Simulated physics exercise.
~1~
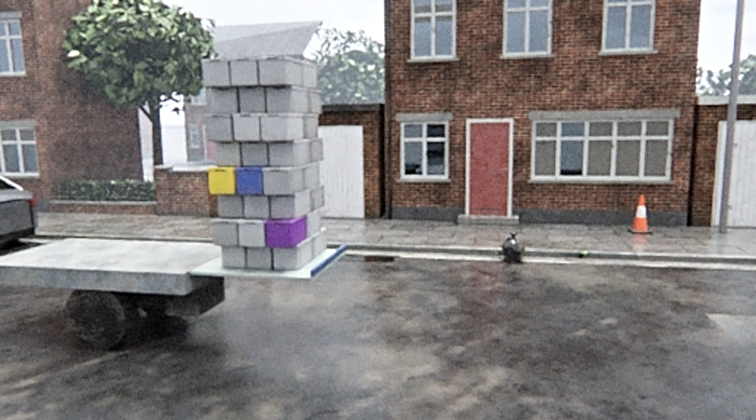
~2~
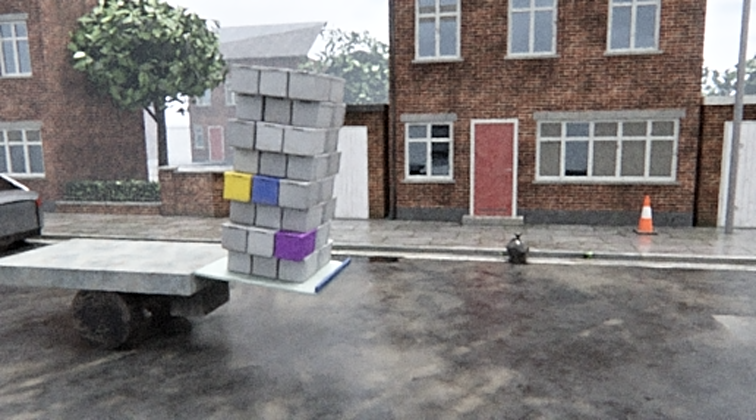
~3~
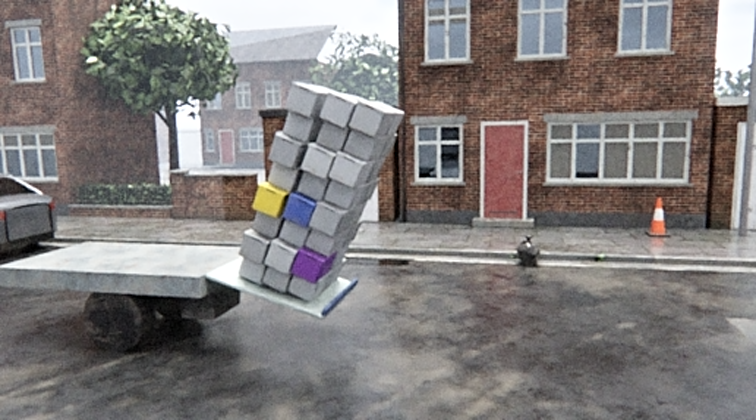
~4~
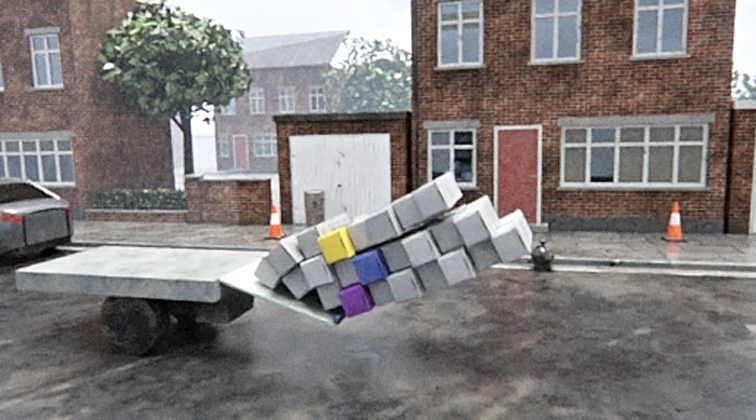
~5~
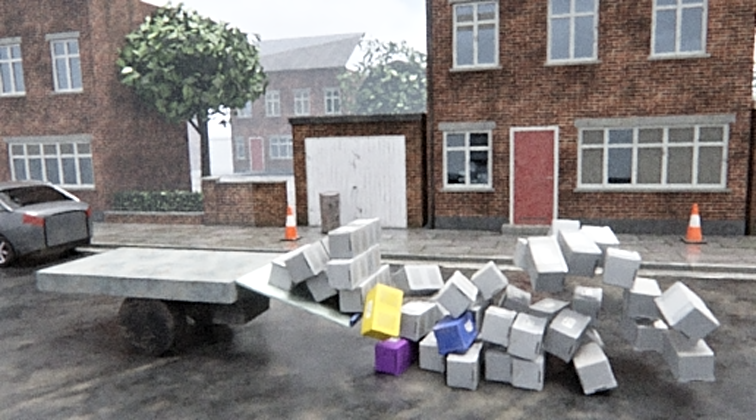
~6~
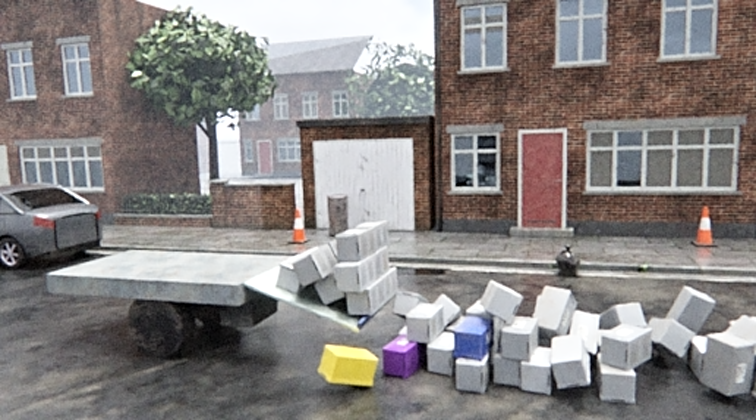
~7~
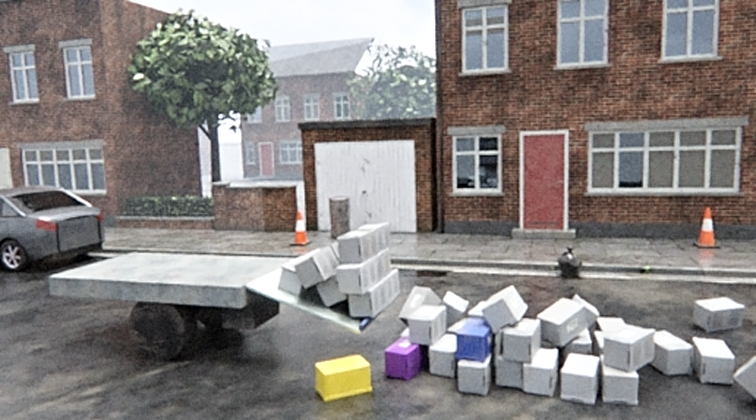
Stacked grey totes with yellow, blue and purple ones leaning right off a trailer's drooping flap, toppling and scattering across wet road.
